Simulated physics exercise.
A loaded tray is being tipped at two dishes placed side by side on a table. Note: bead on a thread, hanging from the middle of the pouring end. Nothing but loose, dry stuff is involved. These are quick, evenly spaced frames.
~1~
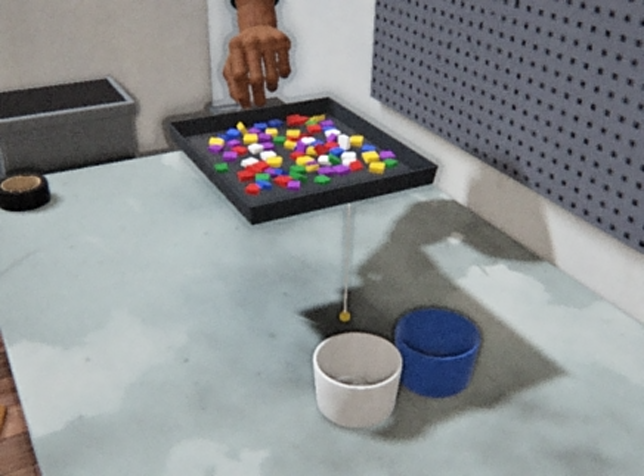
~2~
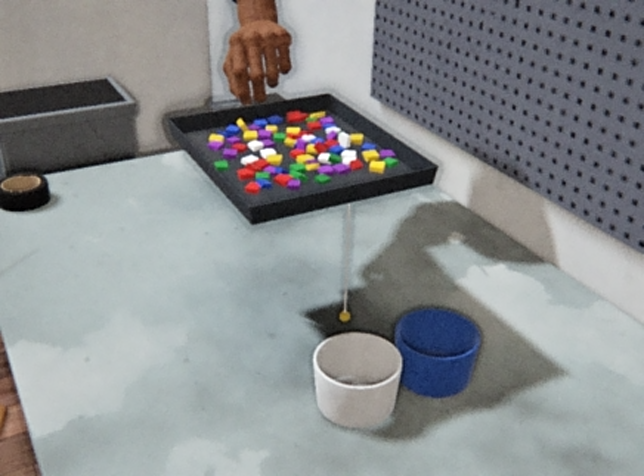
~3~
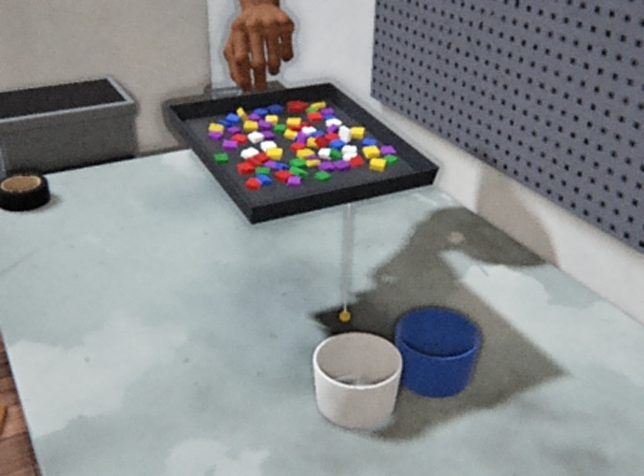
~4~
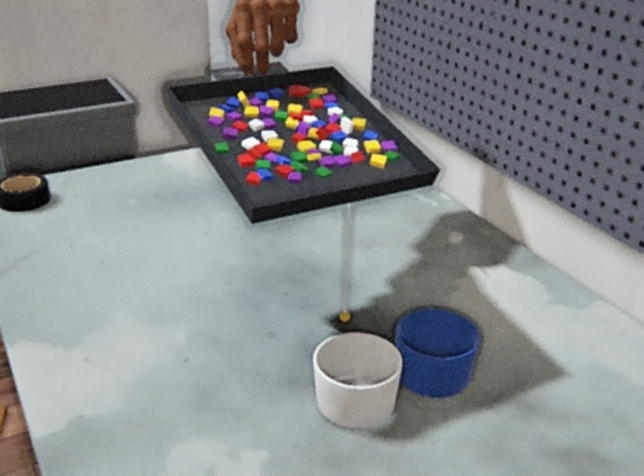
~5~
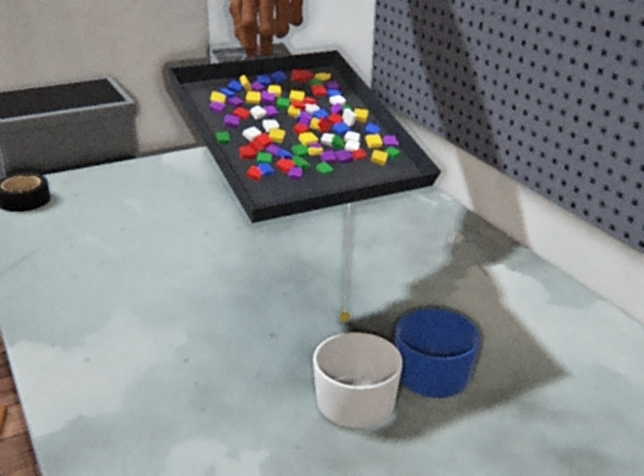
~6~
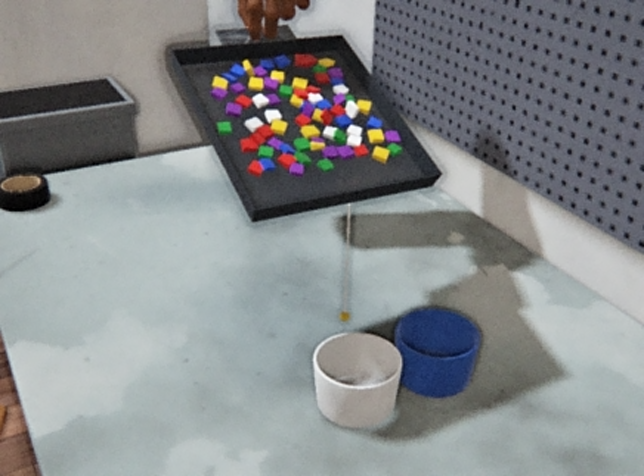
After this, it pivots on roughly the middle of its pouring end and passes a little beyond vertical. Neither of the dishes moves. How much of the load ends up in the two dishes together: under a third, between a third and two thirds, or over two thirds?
Together the dishes get over two thirds of it.
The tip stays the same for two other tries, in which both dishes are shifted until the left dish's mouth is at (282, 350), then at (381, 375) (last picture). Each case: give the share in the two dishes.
Roughly 10% first, roughly 50% second.
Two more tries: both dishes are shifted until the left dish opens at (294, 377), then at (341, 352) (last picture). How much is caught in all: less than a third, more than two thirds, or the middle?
In the middle band; the middle third.
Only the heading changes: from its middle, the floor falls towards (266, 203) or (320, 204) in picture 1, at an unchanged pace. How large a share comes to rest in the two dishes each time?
The first try yields 0 percent and the second 30 percent.
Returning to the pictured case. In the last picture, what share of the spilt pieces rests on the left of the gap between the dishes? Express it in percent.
Close to 60 %.
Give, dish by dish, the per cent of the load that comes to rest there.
The left dish holds 40 % and the right dish holds 40 %.
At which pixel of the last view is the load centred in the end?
The centre settles at about (376, 395).
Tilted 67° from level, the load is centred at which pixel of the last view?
I'd put it at about (355, 168).
Soon after the last picture, tray tipped steeply; nearly all on the tray; a small part in the air.
A little later, tray tipped past a quarter turn; nearly all on the tray; a stray few in the left dish; a stray few in the right dish; a small part outside both; a stray few in the air.
Later still, tray tipped past a quarter turn; about a third in the left dish; about a third in the right dish; about a quarter outside both; a stray few in the air.
At rest, tray tipped past a quarter turn; about a third in the left dish; about a third in the right dish; about a quarter outside both; a stray few in the air.
